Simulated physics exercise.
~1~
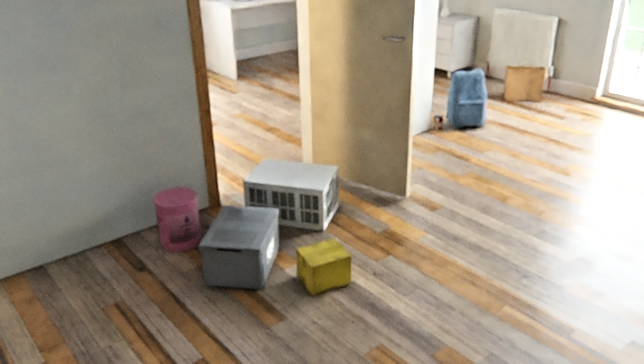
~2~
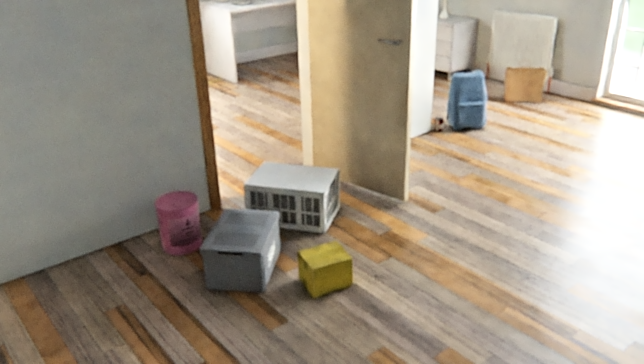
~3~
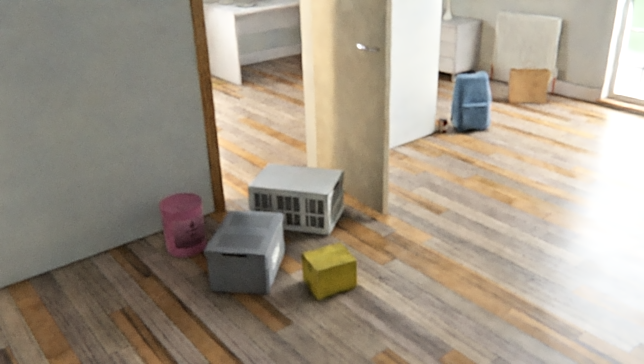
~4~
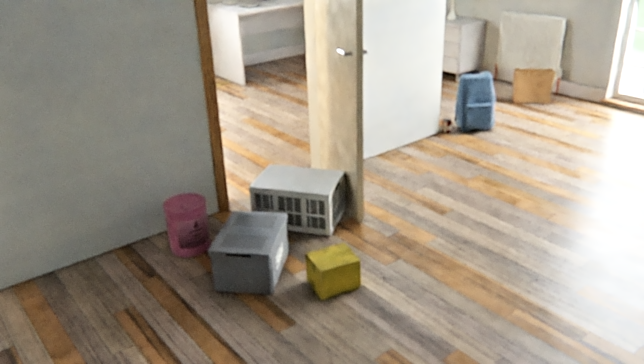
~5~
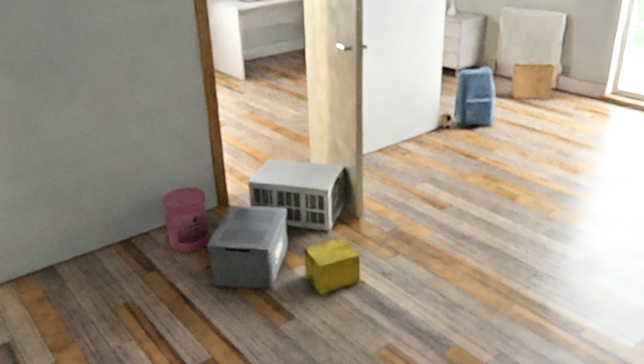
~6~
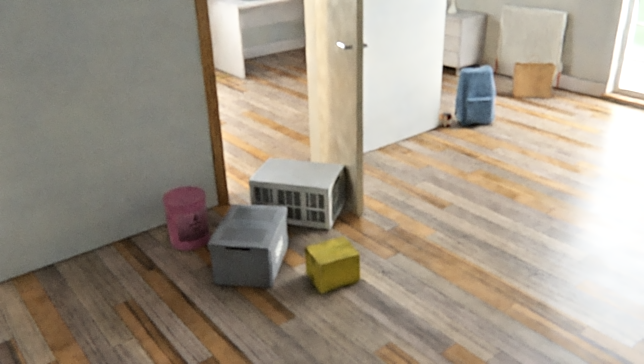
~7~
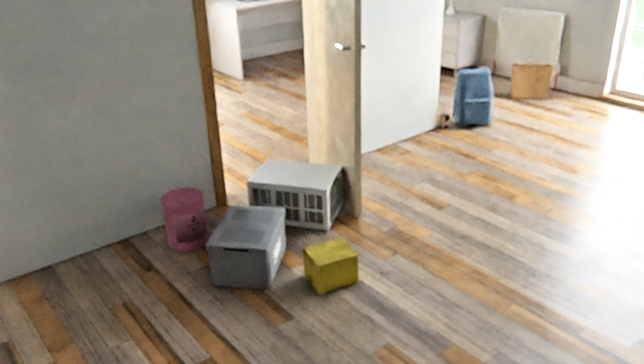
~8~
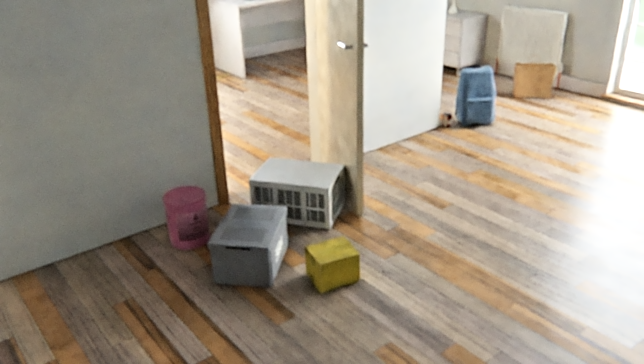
A beige door stands open in a bright room with streaky wooden floorboards, seen from above by a gently swaying camera. On the floor near the doorway sit a pink pail at left, a grey tote in front, a white chest with slatted sides behind it, and a small yellow parcel to the right. A blue backpack rests farther back. The door swings leftward partway, showing its edge and pale far face, until it reaches the white chest. There it stops, still well open, and the objects on the floor stay where they were.
